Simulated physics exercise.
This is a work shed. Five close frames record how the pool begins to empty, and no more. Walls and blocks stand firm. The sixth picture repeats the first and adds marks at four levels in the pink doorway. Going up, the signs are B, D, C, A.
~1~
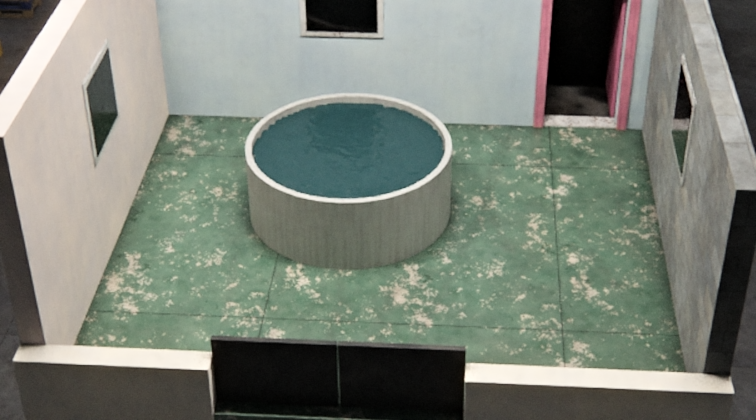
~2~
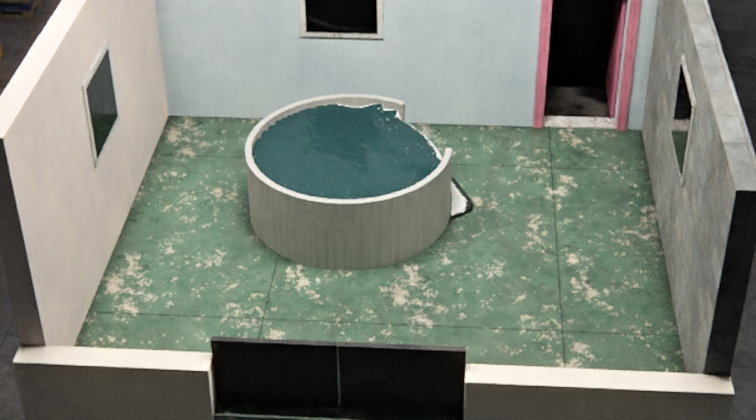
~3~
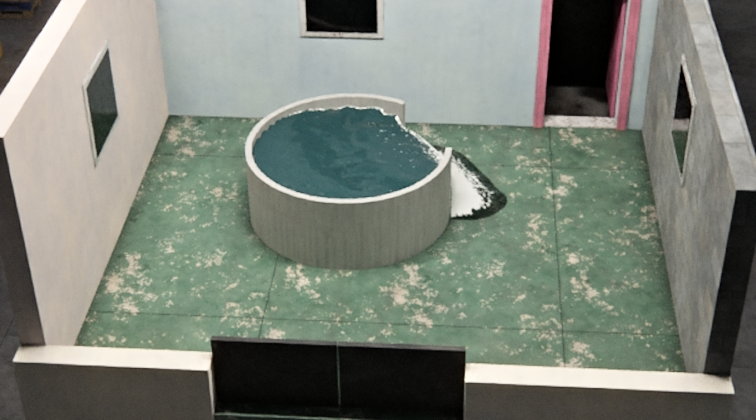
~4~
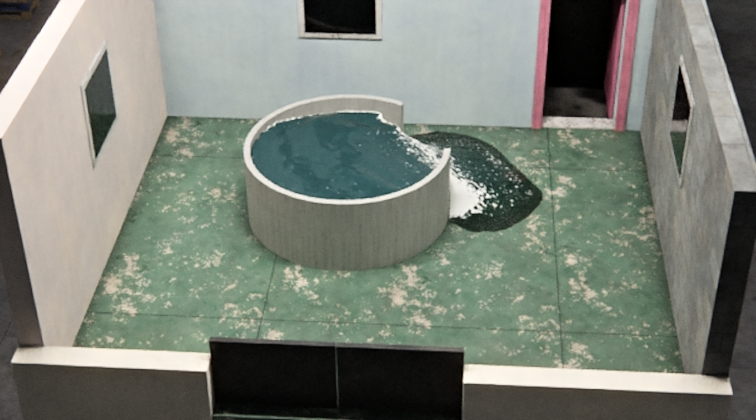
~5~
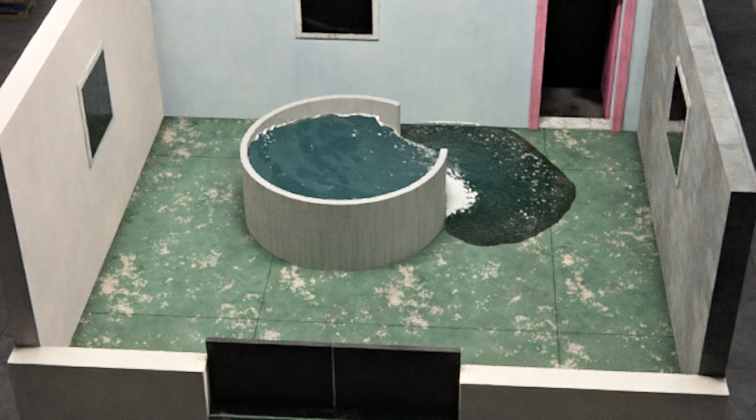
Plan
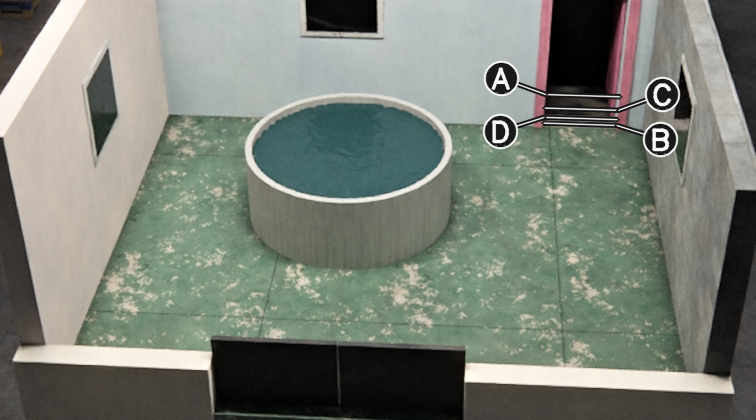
Water pouring through a gap opening in the right side of a round grey pool, spreading across a shed's green floor.
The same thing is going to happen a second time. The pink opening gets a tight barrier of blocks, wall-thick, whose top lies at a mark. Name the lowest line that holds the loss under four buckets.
It is A.
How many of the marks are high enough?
One of them.
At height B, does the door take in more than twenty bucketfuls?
Yes.
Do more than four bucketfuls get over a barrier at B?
Yes, that goes wrong.
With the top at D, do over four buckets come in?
Yes.
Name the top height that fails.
It is C.
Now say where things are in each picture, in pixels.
Water in the pool at rest, its middle at (349, 150); foot of the pink doorway at (579, 127); shut gate at (338, 353), in the first picture.
Water covers 1 % of the ground, its front hidden from here, in the second picture.
Front seen at (492, 208), 4 % of the ground wet, in the third picture.
Front seen at (532, 198), 8 % of the ground wet, in the fourth picture.
Front seen at (564, 183), 14 % of the ground wet, in the fifth picture.
On the marked copy, A at (582, 95); B at (580, 124); C at (581, 109); D at (580, 118); from the bottom up B, D, C, A.
With A, a bucket or two gets in.
With B, dozens of bucketfuls pour in.
With C, about 10 bucketfuls get in.
With D, dozens of bucketfuls pour in.
